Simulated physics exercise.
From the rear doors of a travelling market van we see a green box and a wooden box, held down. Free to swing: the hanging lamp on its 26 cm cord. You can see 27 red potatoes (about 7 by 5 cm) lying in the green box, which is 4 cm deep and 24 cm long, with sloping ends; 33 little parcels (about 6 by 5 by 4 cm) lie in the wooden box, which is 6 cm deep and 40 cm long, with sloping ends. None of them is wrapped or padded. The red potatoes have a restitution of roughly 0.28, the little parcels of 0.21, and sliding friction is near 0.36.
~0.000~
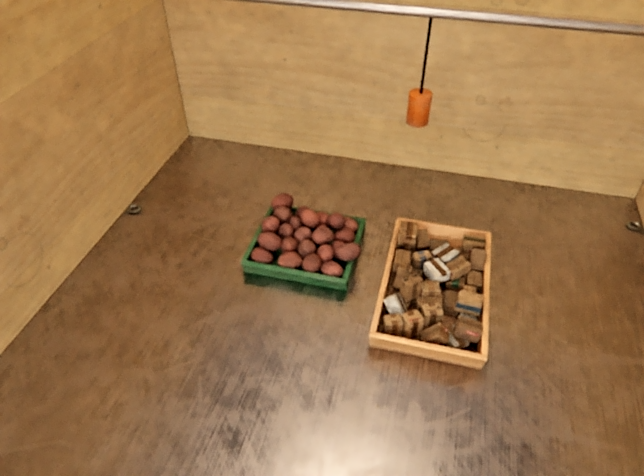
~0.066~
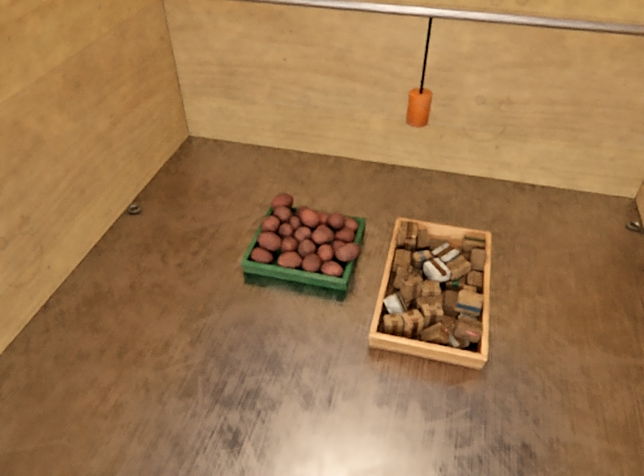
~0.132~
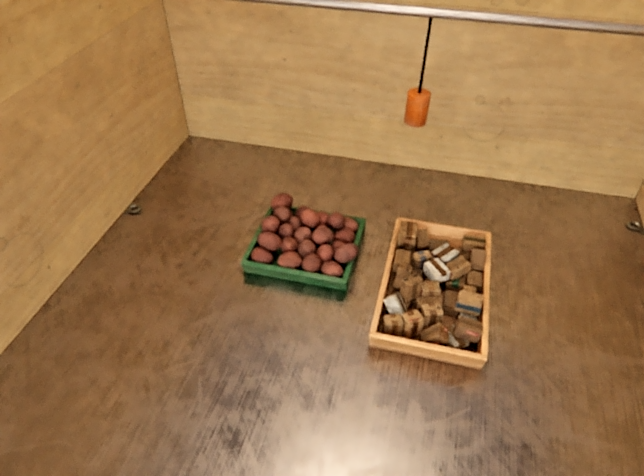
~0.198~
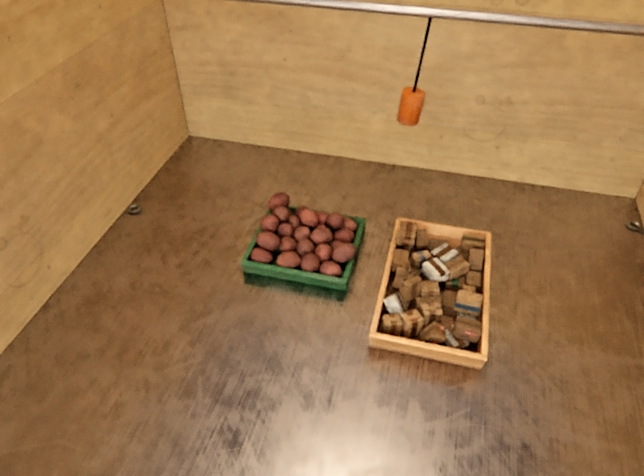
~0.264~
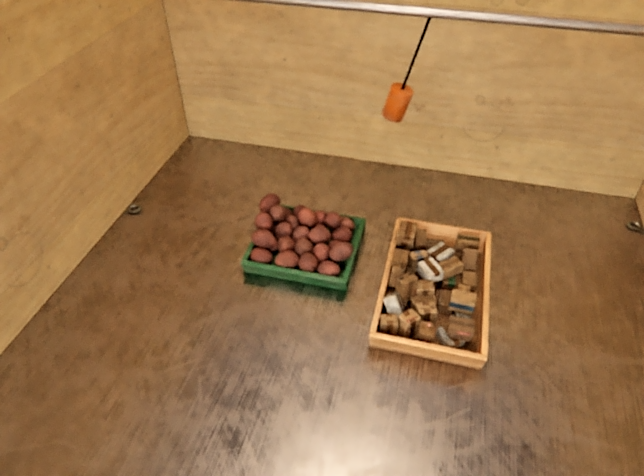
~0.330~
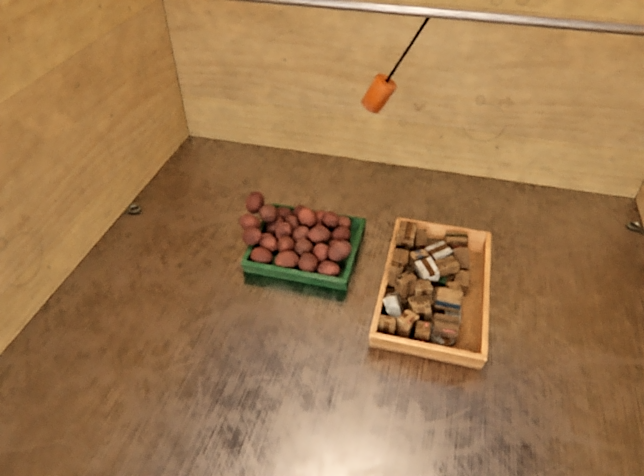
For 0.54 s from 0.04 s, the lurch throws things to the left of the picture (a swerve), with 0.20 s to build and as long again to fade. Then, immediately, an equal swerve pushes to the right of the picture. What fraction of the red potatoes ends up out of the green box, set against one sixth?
Honestly, the losses pass the one-sixth mark.
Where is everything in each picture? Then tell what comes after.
In the first picture (each is followed by its nearest rim corner in this view), green box, (345, 279); wooden box, (485, 354); the lamp leans 0°; none out.
The second picture shows green box, (345, 279); the lamp leans 0°.
The third picture shows green box, (345, 279); the lamp leans 1°.
The fourth picture shows green box, (345, 279); the lamp leans 5°.
The fifth picture shows green box, (345, 279); the lamp leans 14°.
The sixth picture shows green box, (345, 279); wooden box, (485, 354); the lamp leans 27°; 2 out, the lowest potato at (255, 203).
After 0.55 s, green box 23 in, 4 out and wooden box 33 in, 0 out.
After 0.83 s, green box 22 in, 5 out and wooden box 33 in, 0 out.
After 1.22 s, green box 20 in, 7 out and wooden box 33 in, 0 out.
Final count (at 1.73 s), green box 20 in, 7 out and wooden box 33 in, 0 out. Asked share, 7 of 27, 26 per cent.
